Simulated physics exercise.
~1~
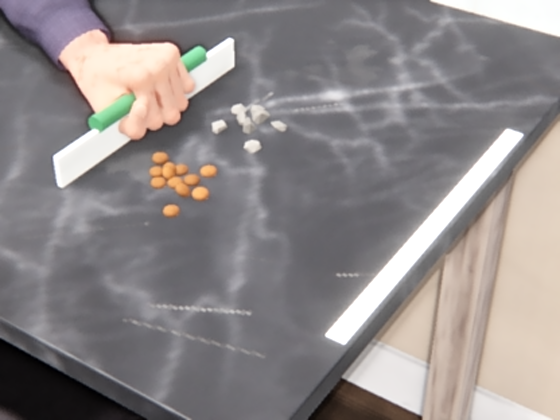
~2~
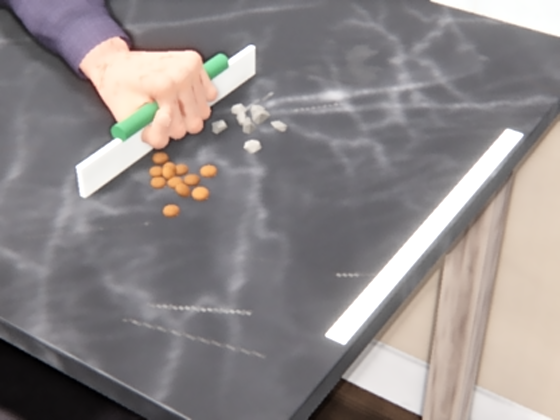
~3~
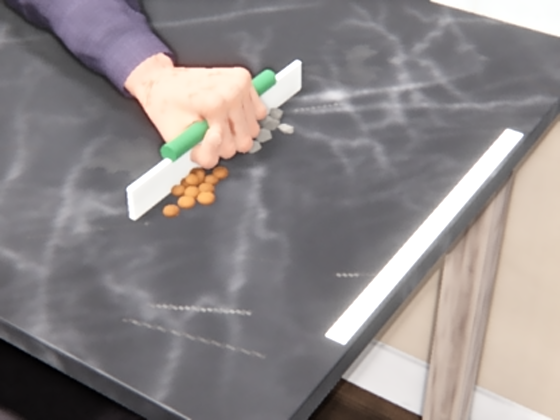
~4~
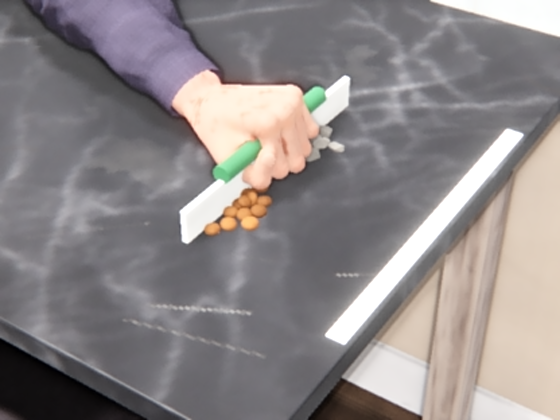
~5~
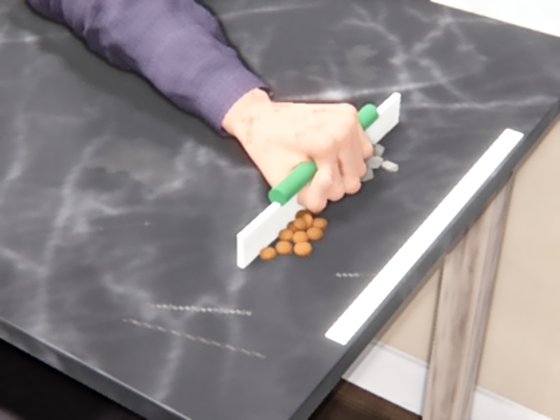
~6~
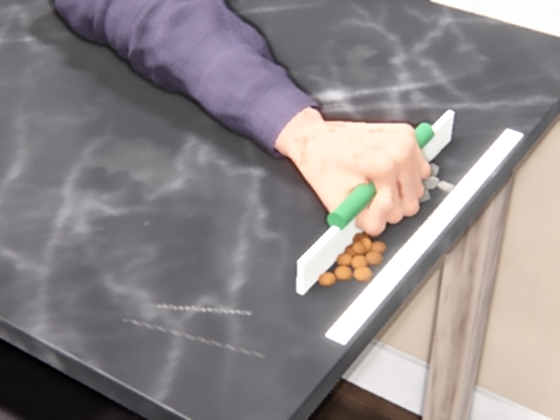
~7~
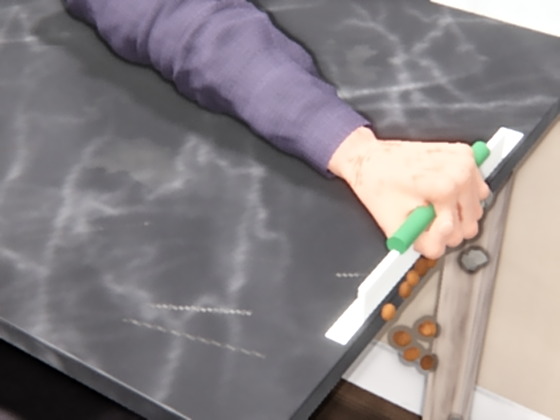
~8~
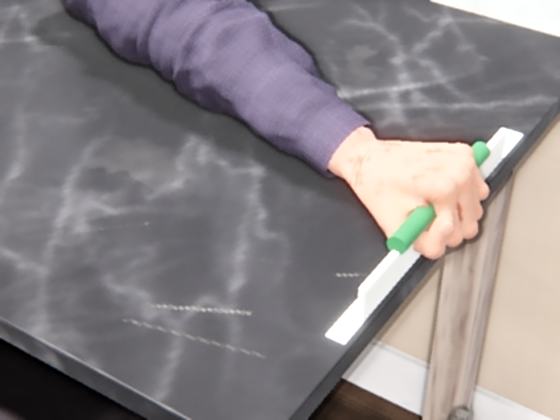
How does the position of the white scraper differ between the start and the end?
At the start the scraper is at the upper left of the table, behind the two small heaps. At the end it rests on the white strip along the right edge.
